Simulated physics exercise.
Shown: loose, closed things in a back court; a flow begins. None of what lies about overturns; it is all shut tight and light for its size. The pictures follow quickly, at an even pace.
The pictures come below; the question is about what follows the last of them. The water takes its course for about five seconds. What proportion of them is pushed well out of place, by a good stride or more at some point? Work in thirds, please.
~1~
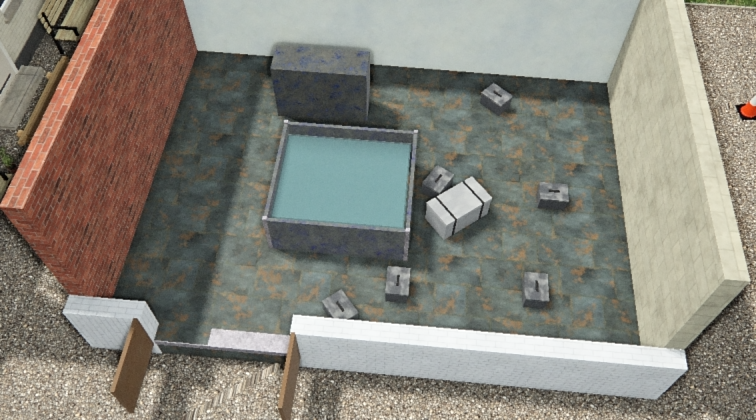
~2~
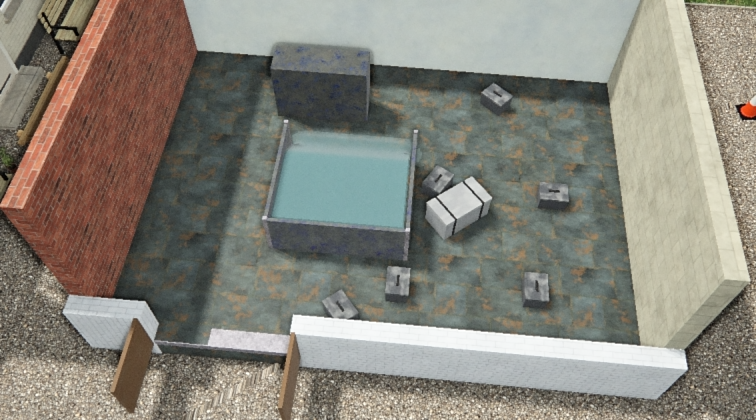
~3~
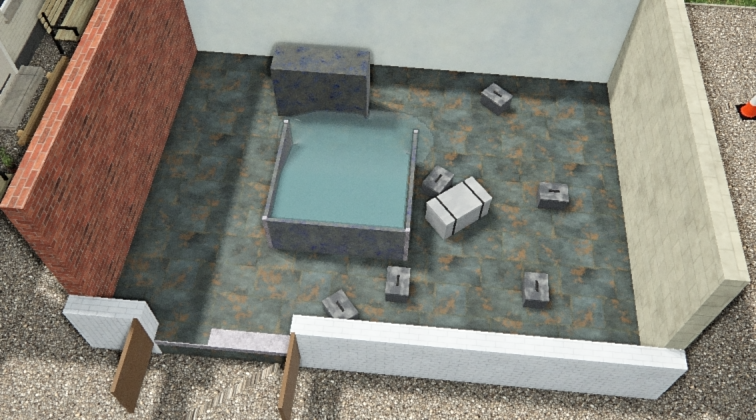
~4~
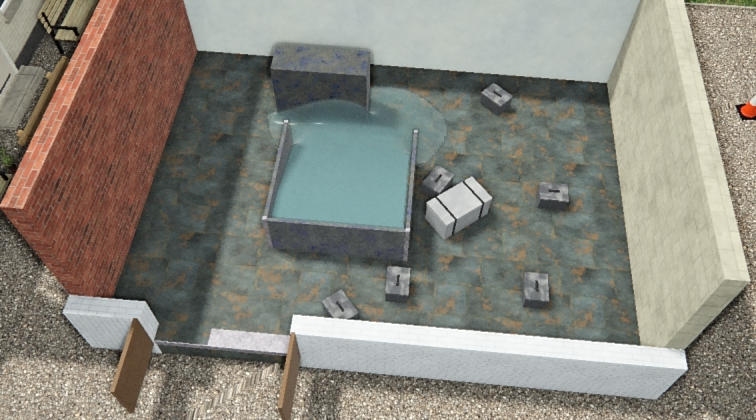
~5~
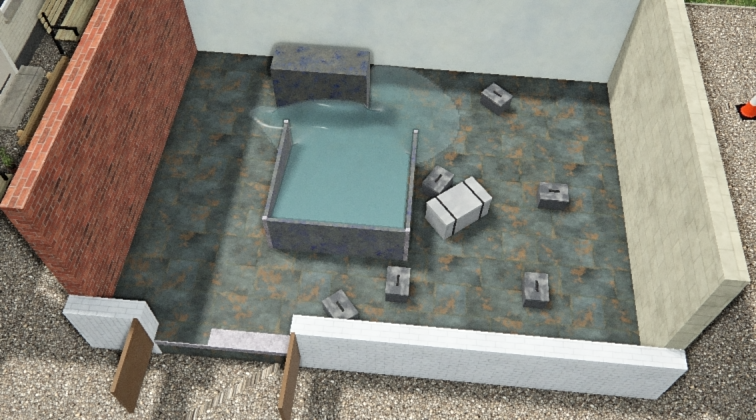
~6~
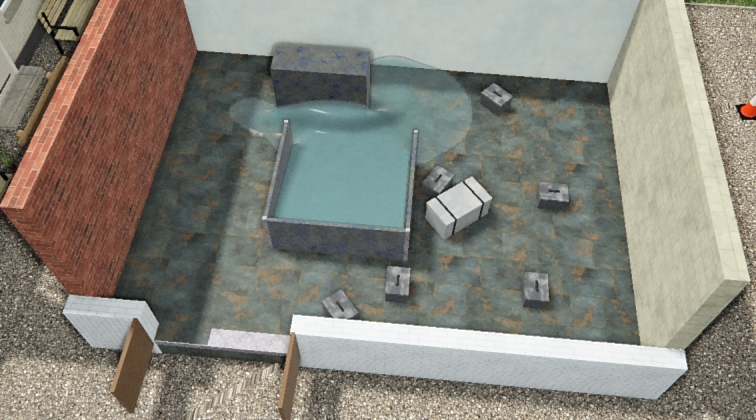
My answer: Not even a third.
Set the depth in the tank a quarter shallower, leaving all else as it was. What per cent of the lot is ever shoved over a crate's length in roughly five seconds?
Near 10 per cent of the loose things.
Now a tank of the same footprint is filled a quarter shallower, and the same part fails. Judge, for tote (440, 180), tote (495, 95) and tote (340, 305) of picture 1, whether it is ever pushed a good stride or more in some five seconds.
As asked: Fell short, went the distance, fell short.
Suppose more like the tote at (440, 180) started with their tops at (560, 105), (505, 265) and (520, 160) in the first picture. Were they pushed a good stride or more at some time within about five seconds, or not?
One by one: Knocked well away; hardly budges; hardly budges.
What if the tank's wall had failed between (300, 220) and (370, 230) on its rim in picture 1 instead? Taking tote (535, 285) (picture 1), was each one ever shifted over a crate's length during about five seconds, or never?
Answer: Swept aside.
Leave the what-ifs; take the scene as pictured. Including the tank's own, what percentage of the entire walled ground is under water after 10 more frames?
I'd call it close to 50 per cent.
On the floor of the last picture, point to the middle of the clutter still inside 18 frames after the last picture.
Roughly at (472, 248).
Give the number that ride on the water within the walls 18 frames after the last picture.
It comes to 1.
A moment on, 0 of 7 are well off their spots; 0 afloat.
Next, 1 of 7 are well off their spots; 1 afloat.
Later, 1 of 7 are well off their spots; 1 afloat.
In the end, 2 of 7 are well off their spots, and 2 have been at some point; 0 afloat.
